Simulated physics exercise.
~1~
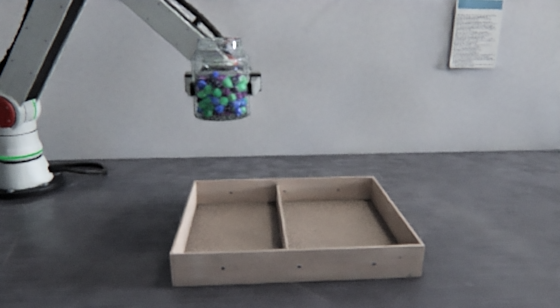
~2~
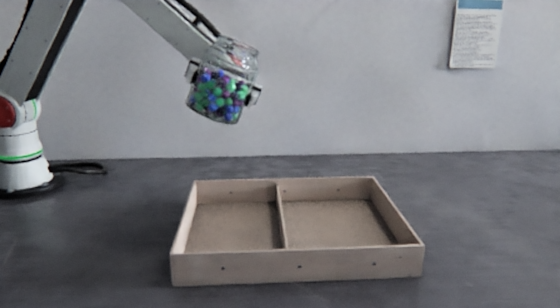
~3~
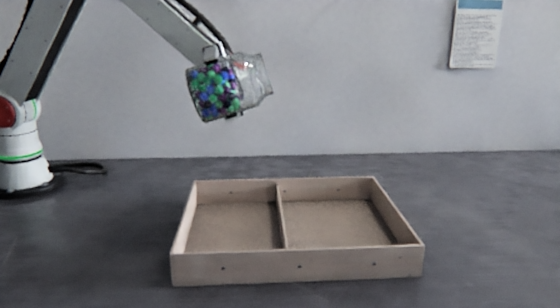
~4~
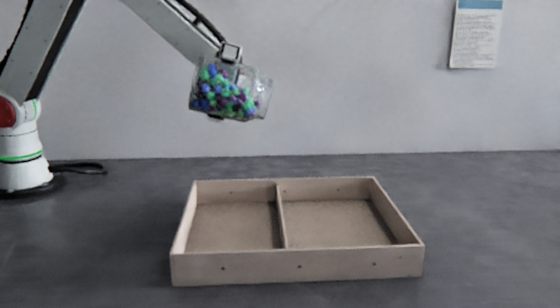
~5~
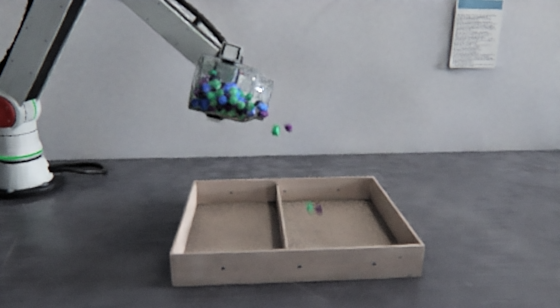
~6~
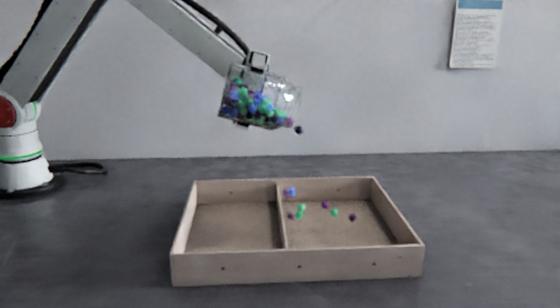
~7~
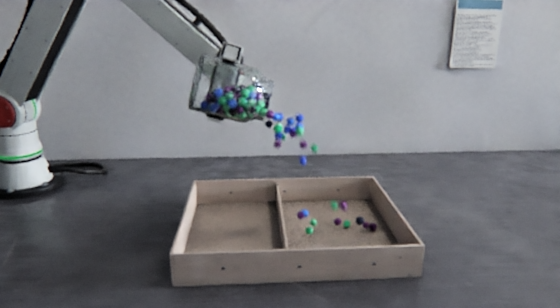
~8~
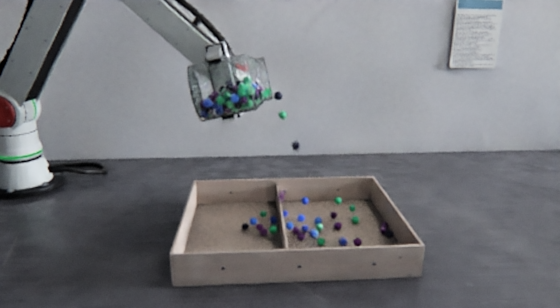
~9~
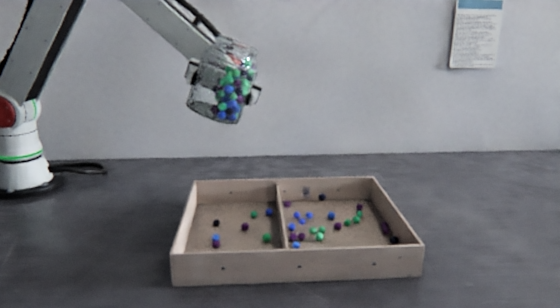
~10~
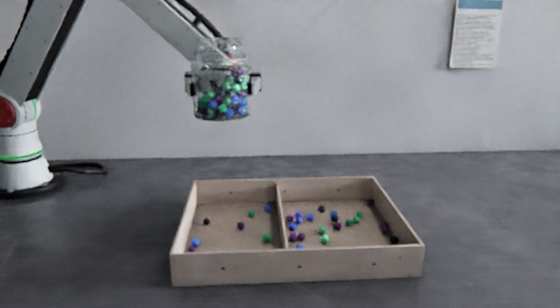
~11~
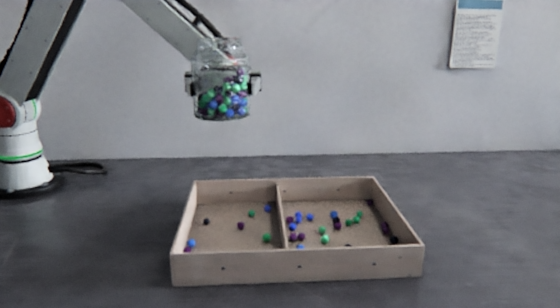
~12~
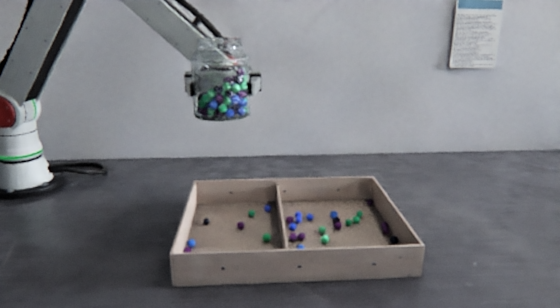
The clip opens with a robot arm at the left holding a clear jar of small round sweets in blue, green and purple above a shallow tray with a dividing wall. The arm tilts the jar to the right until it lies on its side, and the first few sweets fall out into the right part of the tray. The jar moves briefly to the right, then back, as more tumble out and scatter, some reaching the left part. The arm then turns the jar upright again. It ends still mostly loaded, with a small share in the right part and fewer in the left.
